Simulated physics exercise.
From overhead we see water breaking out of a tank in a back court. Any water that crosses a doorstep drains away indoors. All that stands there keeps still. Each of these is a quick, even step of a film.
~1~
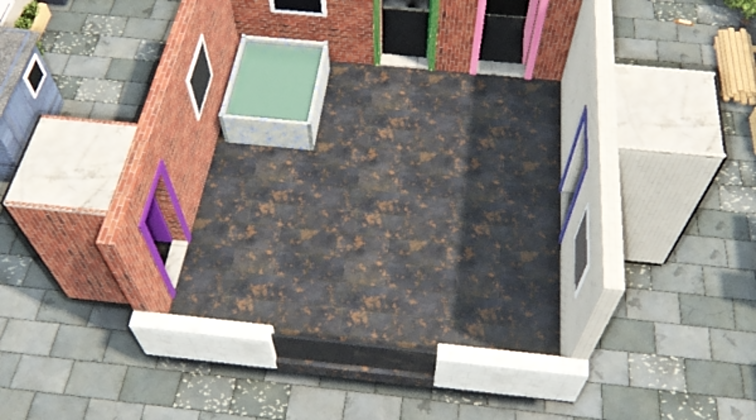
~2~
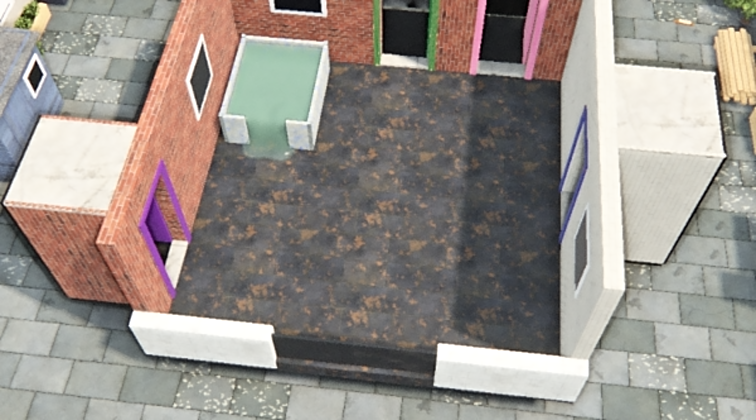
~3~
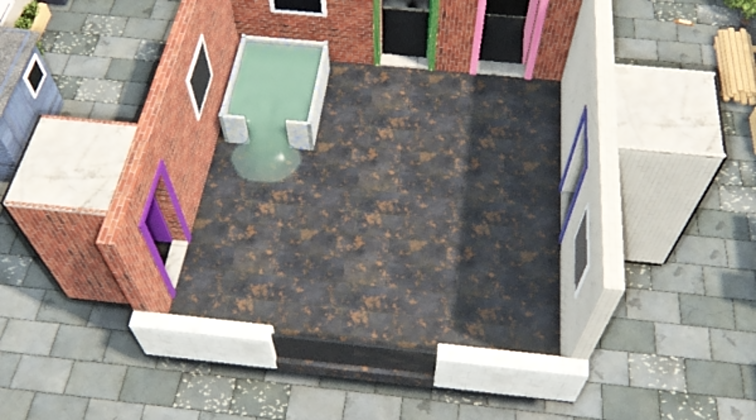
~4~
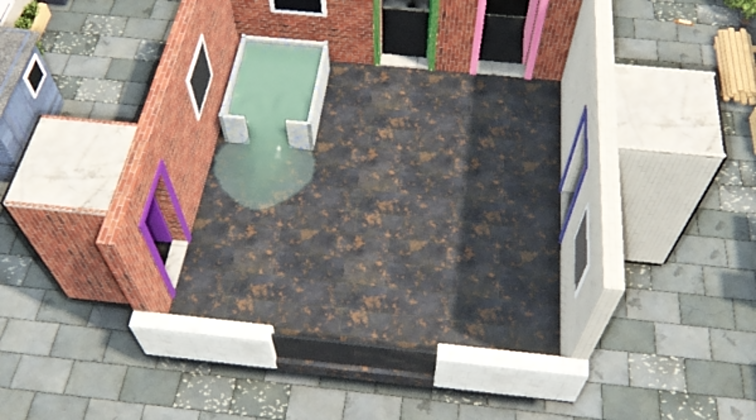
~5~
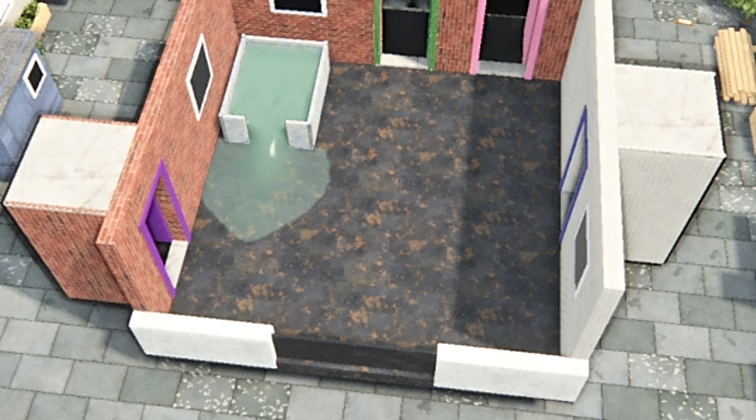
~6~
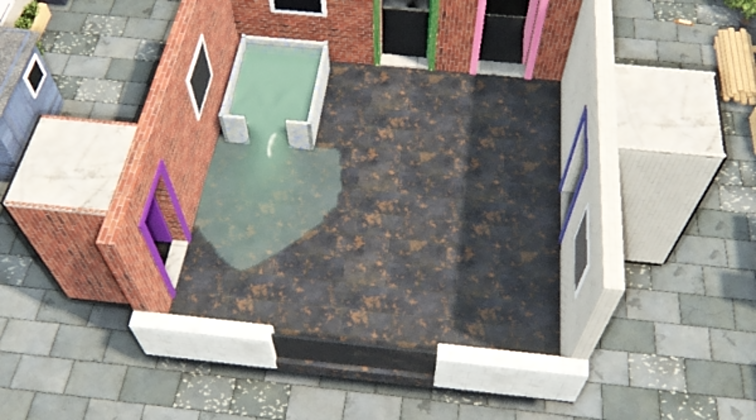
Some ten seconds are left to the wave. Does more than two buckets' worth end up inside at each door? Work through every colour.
My prediction: The green door does not go over two buckets; the pink door does not go over two buckets; the blue door does not go over two buckets; the purple door goes over two buckets.
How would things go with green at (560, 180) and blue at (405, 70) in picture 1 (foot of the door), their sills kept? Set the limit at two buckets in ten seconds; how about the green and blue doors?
Green door: Stays below the line; blue door: Stays below the line.
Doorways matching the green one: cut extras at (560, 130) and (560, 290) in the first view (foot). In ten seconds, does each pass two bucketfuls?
Result: First undershoots, second overshoots.
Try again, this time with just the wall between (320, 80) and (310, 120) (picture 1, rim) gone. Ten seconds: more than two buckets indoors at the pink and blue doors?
In that case the pink door undershoots, while the blue door overshoots.
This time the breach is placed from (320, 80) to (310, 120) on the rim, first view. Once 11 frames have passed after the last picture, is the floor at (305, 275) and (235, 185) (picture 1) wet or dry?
Unwetted, then unwetted.
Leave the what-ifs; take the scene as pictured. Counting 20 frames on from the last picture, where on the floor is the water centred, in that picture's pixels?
The water's middle lies around (288, 207).
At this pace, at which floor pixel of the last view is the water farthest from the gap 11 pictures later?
My guess would be about (397, 360).
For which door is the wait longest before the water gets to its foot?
Result: The door marked green.
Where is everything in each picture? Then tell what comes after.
Still water in the water tank at (276, 82), in the first picture.
Water pours out at (269, 136) and has run to (249, 153), in the second picture.
The front is at (277, 178), out from the gap at (269, 137), in the third picture.
Water pours out at (269, 136) and has run to (257, 206), in the fourth picture.
Water pours out at (269, 136) and has run to (246, 236), in the fifth picture.
Water pours out at (269, 136) and has run to (236, 261), in the sixth picture.
A moment on, water covers 30 % of the floor; the green door not reached, the pink door not reached, the blue door not reached, the purple door wet at the sill, nothing in.
Next, water covers 35 % of the floor; the green door not reached, the pink door not reached, the blue door not reached, the purple door under two buckets in.
Then, water covers 40 % of the floor; the green door not reached, the pink door not reached, the blue door not reached, the purple door under two buckets in.
Later, water covers 60 % of the floor; the green door not reached, the pink door not reached, the blue door wet at the sill, nothing in, the purple door over two buckets in.
In the end, water covers 90 % of the floor; the green door wet at the sill, nothing in, the pink door wet at the sill, nothing in, the blue door under two buckets in, the purple door over two buckets in.
